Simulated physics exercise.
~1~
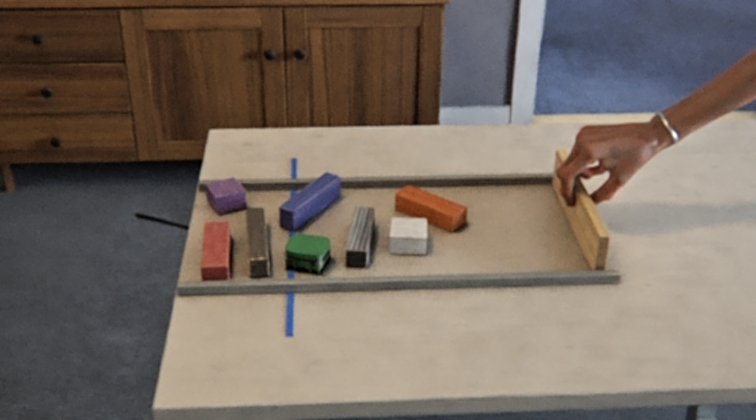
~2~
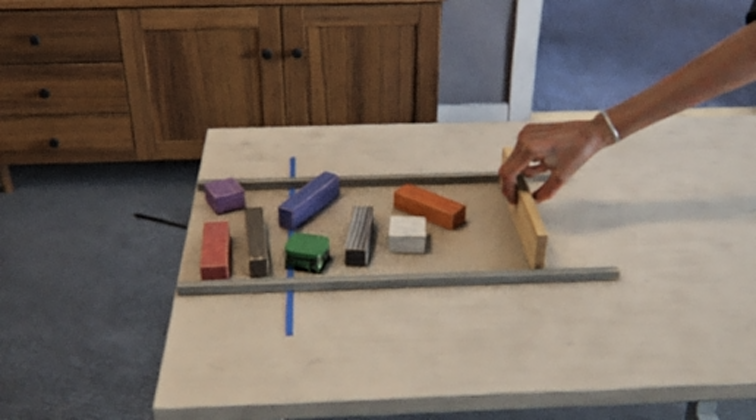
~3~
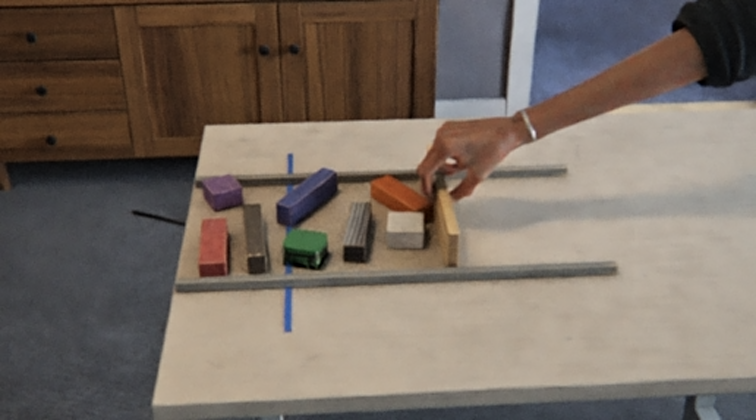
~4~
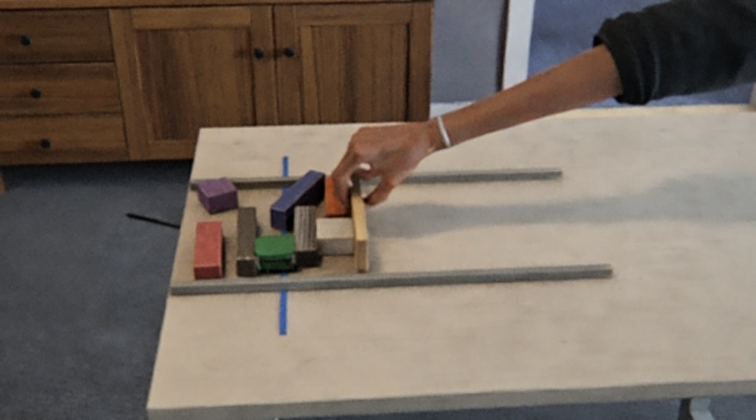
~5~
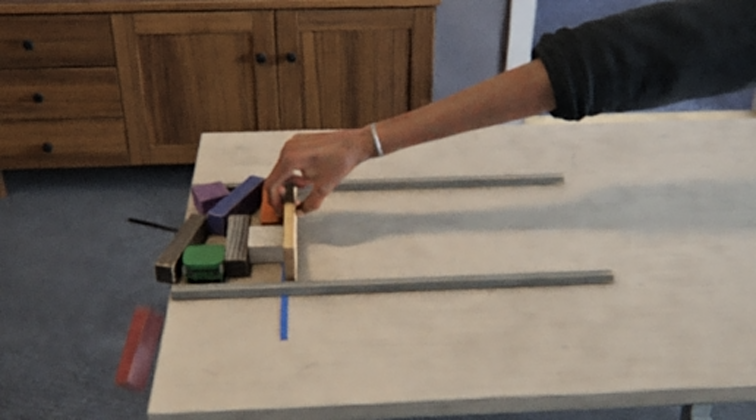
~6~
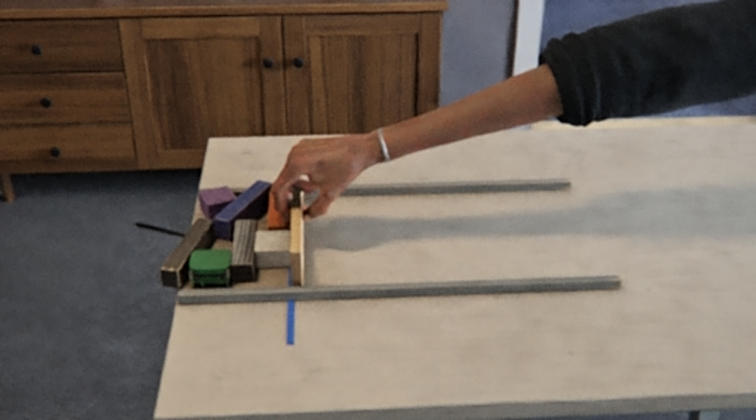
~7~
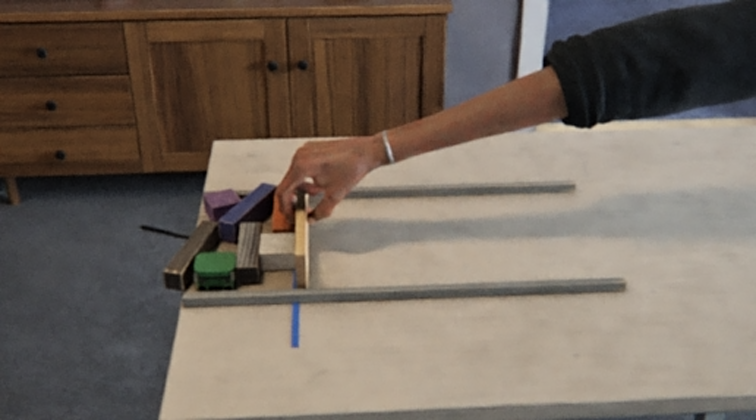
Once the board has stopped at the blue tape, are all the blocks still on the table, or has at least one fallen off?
At least one has fallen off. The red block drops over the left edge, while the others stay crowded together on the table.
